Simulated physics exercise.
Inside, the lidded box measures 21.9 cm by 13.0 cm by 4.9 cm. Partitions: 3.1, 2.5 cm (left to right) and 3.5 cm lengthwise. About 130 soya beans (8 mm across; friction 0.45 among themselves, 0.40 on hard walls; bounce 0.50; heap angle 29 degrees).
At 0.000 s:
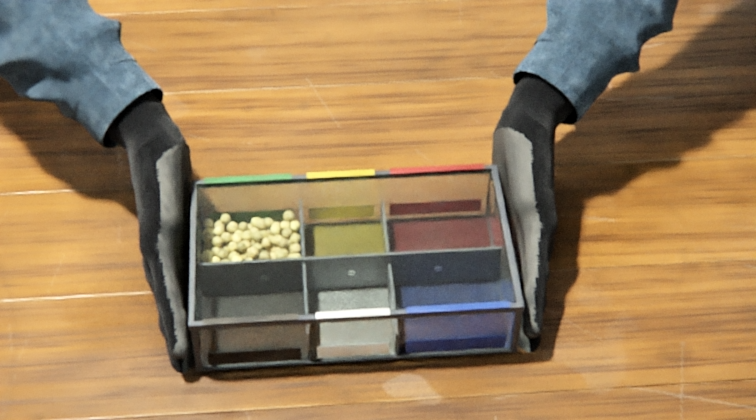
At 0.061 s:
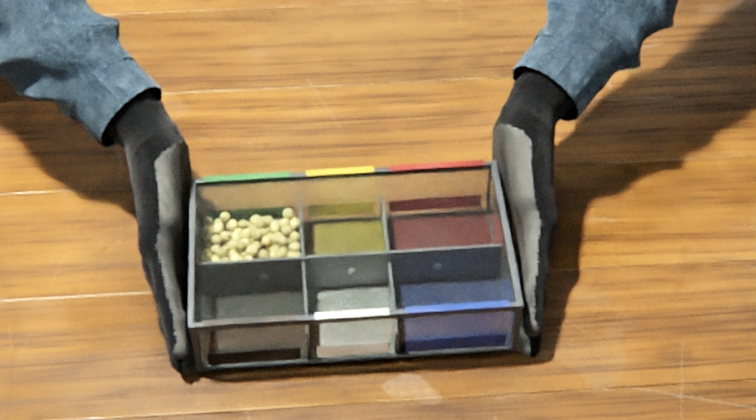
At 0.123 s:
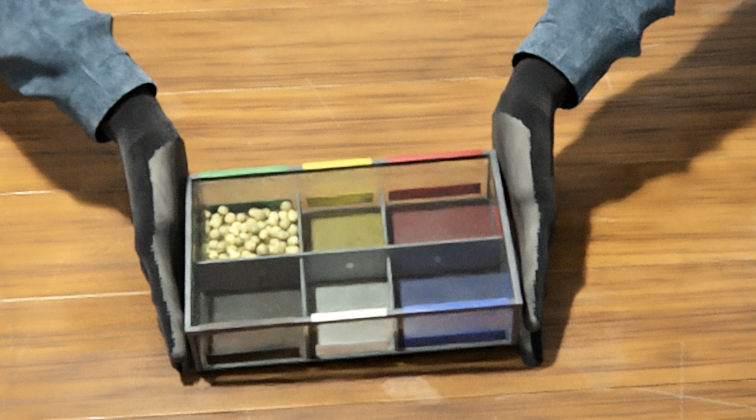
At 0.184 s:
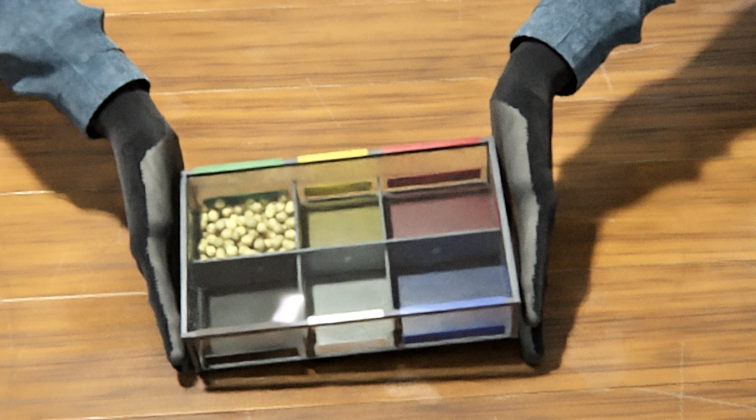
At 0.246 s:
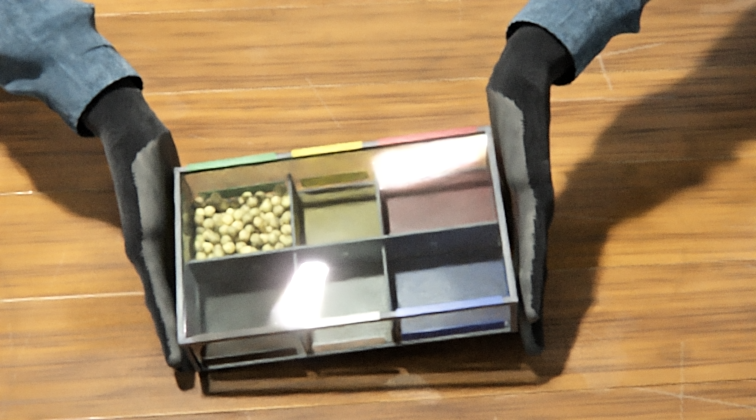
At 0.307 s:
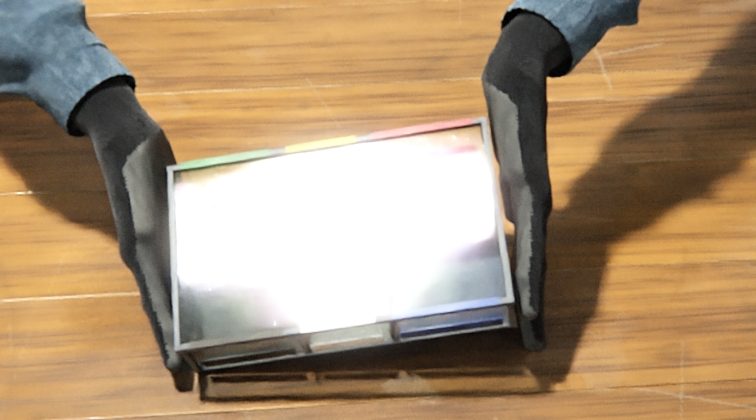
In this clip, two dark-gloved hands hold a clear-lidded, six-compartment box with pale beans in the green-marked section, then tilt it slightly, its left front corner lowest, as bright glare spreads across the lid and hides the contents.
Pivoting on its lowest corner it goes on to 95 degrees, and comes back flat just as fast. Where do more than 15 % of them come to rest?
Red: Under, blue: Under, green: Over, yellow: Under, white: Under, black: Over.
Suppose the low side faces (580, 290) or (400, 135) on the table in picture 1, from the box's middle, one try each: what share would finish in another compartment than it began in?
About 70 and 15 per cent.
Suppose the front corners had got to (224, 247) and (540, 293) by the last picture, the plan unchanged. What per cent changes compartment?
In that case some 75 per cent.
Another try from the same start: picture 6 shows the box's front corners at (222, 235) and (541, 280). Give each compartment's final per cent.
Red 50, blue 0, green 40, yellow 10, white 0, black 0.
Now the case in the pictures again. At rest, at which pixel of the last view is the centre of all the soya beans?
Near (231, 283).
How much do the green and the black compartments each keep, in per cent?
Green 65; black 35.
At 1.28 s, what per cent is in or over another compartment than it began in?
Some 20 per cent.
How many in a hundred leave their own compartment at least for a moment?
Some 35 per cent.
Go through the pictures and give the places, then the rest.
In the first picture, box tilt 0 degrees, front corners at (195, 323) and (517, 305); green 100 %.
In the second picture, box tilt 1 degrees, front corners at (194, 325) and (517, 304).
In the third picture, box tilt 5 degrees, front corners at (191, 329) and (516, 301), lowest corner left front.
In the fourth picture, box tilt 11 degrees, front corners at (188, 334) and (513, 299), lowest corner left front.
In the fifth picture, box tilt 16 degrees, front corners at (184, 340) and (511, 298), lowest corner left front.
In the sixth picture, box tilt 21 degrees, front corners at (181, 346) and (508, 298), lowest corner left front; green 100 %. Its pace works out near 85 degrees a second.
After 1.28 s, tilt 94 degrees; green 80 %, black 20 %.
Then, at 1.93 s, tilt 41 degrees; green 65 %, black 35 %.
After 2.62 s, tilt 0 degrees; green 65 %, black 35 %.
At rest (3.2 s), red 0 %, blue 0 %, green 65 %, yellow 0 %, white 0 %, black 35 %.
